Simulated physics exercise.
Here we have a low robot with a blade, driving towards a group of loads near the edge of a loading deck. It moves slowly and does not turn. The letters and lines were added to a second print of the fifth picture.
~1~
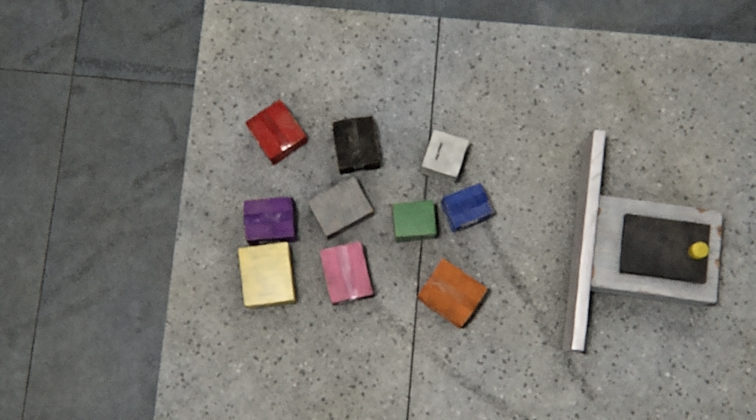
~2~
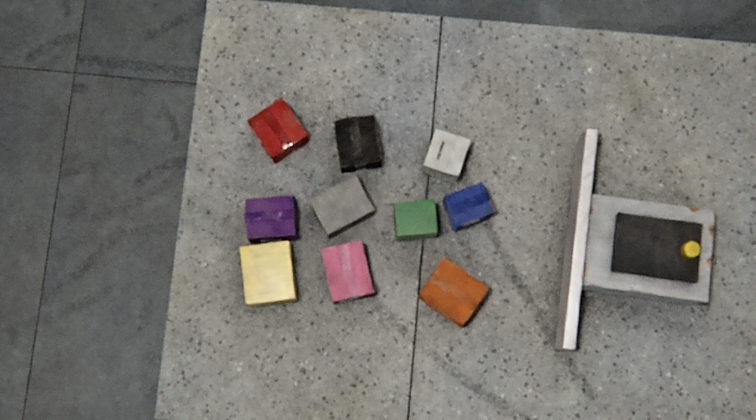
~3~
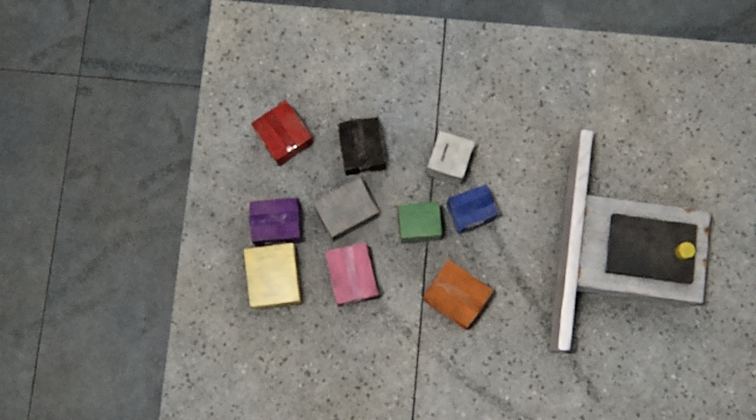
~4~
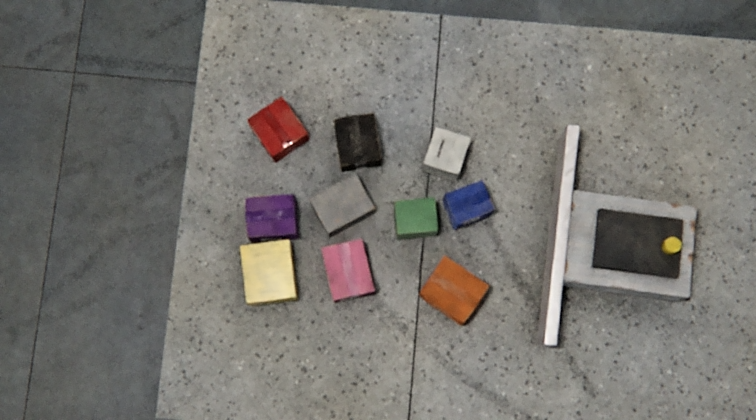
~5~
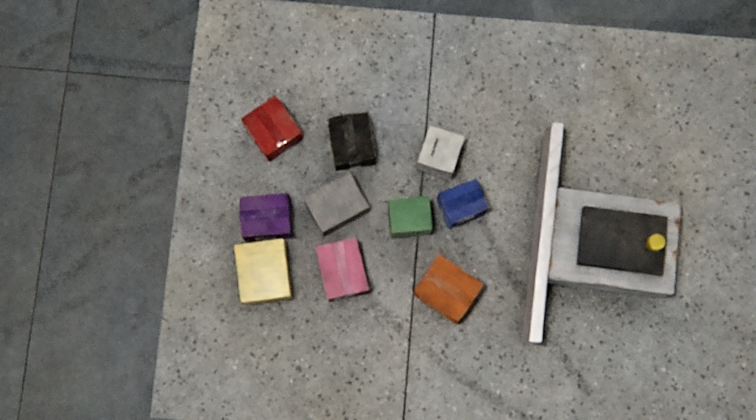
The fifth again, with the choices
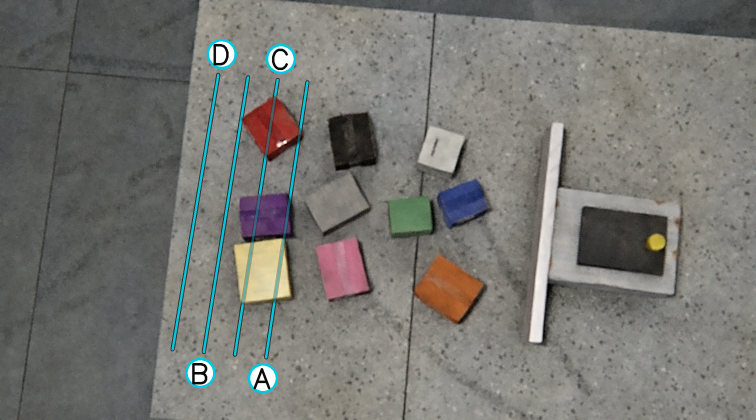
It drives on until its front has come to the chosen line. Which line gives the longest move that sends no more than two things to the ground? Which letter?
At A, and not beyond.
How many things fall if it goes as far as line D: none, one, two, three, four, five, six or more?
By then, six or more.
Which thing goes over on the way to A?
The yellow crate goes over.
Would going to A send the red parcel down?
No.
On the copy, A at (287, 217); B at (226, 212); C at (257, 214); D at (196, 209).
On A. First, robot (521, 232); orange box (405, 295); white box (435, 154).
Then, robot (428, 224); yellow crate (227, 269); purple box (232, 212).
Finally, robot (358, 218); yellow crate over the edge; purple box (172, 208); one fallen.
By contrast, B drops six; C drops three; D drops seven.
